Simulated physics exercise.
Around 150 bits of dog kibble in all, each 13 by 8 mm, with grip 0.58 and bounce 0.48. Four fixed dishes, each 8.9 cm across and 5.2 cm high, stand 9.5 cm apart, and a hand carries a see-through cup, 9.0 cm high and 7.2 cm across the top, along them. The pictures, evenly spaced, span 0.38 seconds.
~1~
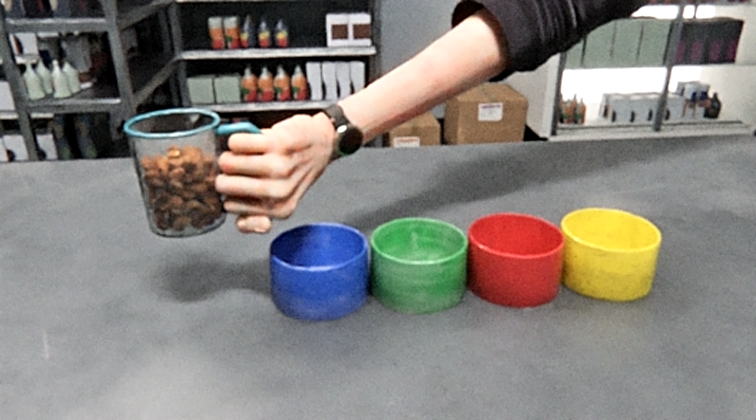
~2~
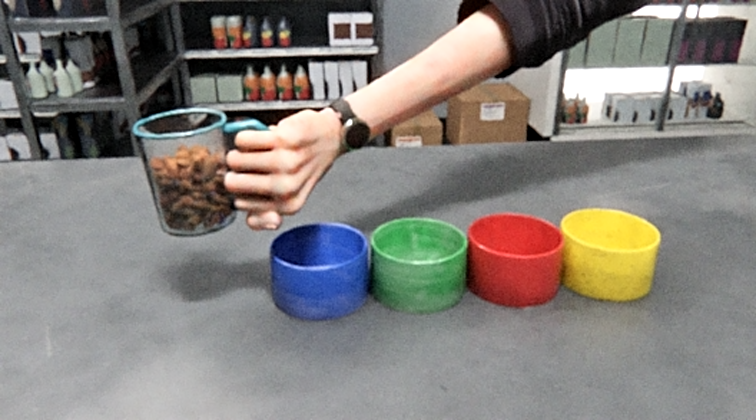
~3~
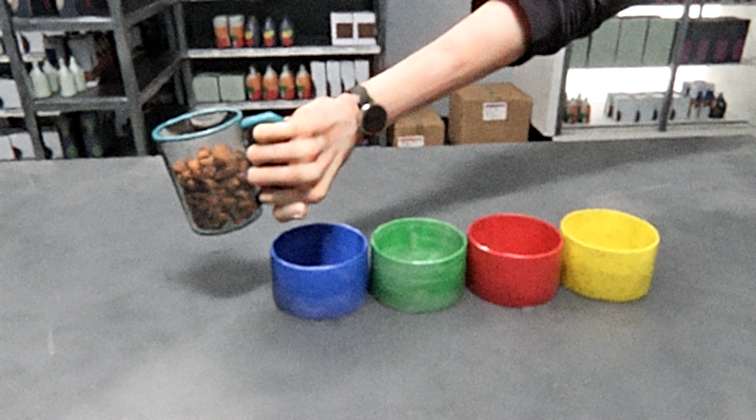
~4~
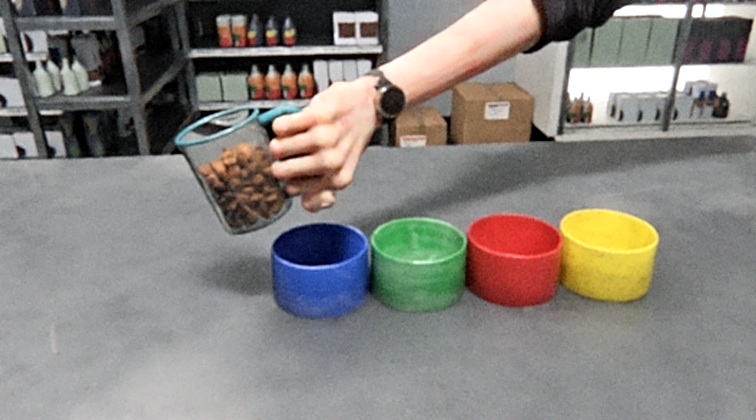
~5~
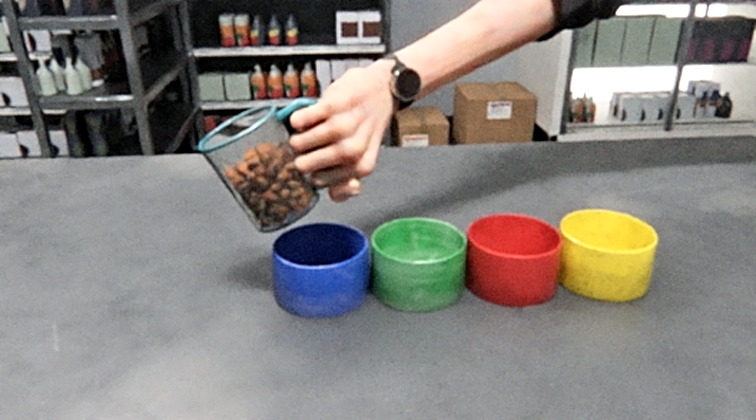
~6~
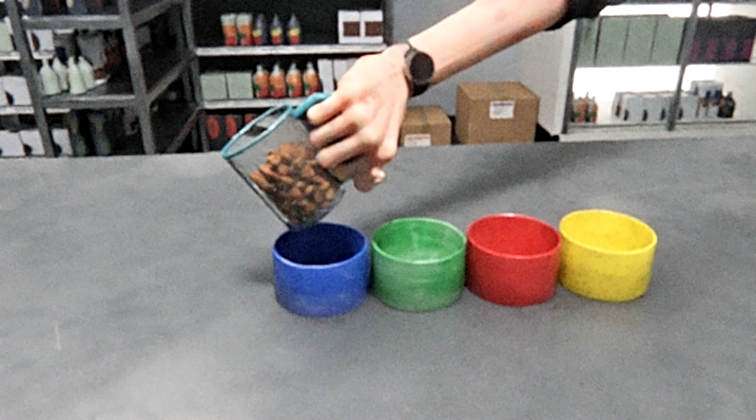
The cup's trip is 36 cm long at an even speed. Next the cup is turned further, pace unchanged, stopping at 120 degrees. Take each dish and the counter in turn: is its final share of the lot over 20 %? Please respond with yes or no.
Red yes, blue no, green no, yellow no, counter no.
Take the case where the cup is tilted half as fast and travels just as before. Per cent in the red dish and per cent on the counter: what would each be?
In that case I'd put red at 100 and the counter at 0.
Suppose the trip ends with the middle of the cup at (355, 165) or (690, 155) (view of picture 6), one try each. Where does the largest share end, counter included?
Blue, then red.
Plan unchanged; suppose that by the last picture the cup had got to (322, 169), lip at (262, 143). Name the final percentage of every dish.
The red dish keeps 100, the blue dish 0, the green dish 0 and the yellow dish 0.
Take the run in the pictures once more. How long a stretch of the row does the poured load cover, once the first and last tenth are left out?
I'd put it near 5 cm.
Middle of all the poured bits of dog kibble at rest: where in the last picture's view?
In the last view, approximately (509, 261).
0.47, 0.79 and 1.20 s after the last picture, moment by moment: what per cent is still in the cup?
In order, near 100 %, 100 % and 25 %.
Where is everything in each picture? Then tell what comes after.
In the first picture, cup at (181, 174), tilt 0 degrees, lip at (128, 125), moved 0.0 cm; middle of the pieces at (184, 195); blue dish at (318, 245); green dish at (419, 240); red dish at (516, 234); yellow dish at (610, 229).
In the second picture, cup at (190, 173), tilt 2 degrees, lip at (136, 127), moved 0.7 cm; middle of the pieces at (194, 194).
In the third picture, cup at (213, 172), tilt 9 degrees, lip at (156, 132), moved 2.5 cm; middle of the pieces at (219, 193).
In the fourth picture, cup at (239, 171), tilt 17 degrees, lip at (178, 139), moved 4.7 cm; middle of the pieces at (247, 191).
In the fifth picture, cup at (263, 171), tilt 25 degrees, lip at (201, 145), moved 6.7 cm; middle of the pieces at (274, 189).
In the sixth picture, cup at (287, 170), tilt 33 degrees, lip at (224, 153), moved 8.8 cm; middle of the pieces at (300, 187); blue dish at (321, 244); green dish at (418, 239); red dish at (514, 235); yellow dish at (607, 231).
Then, 0.47 s after the last picture, tilt 80 degrees; cup holds 100 %.
Then, 0.79 s after the last picture, tilt 112 degrees; cup holds 100 %.
Then, 1.20 s after the last picture, tilt 120 degrees; cup holds 25 %, red 70 %.
In the end, red 100 %, blue 0 %, green 0 %, yellow 0 %, counter 0 %.
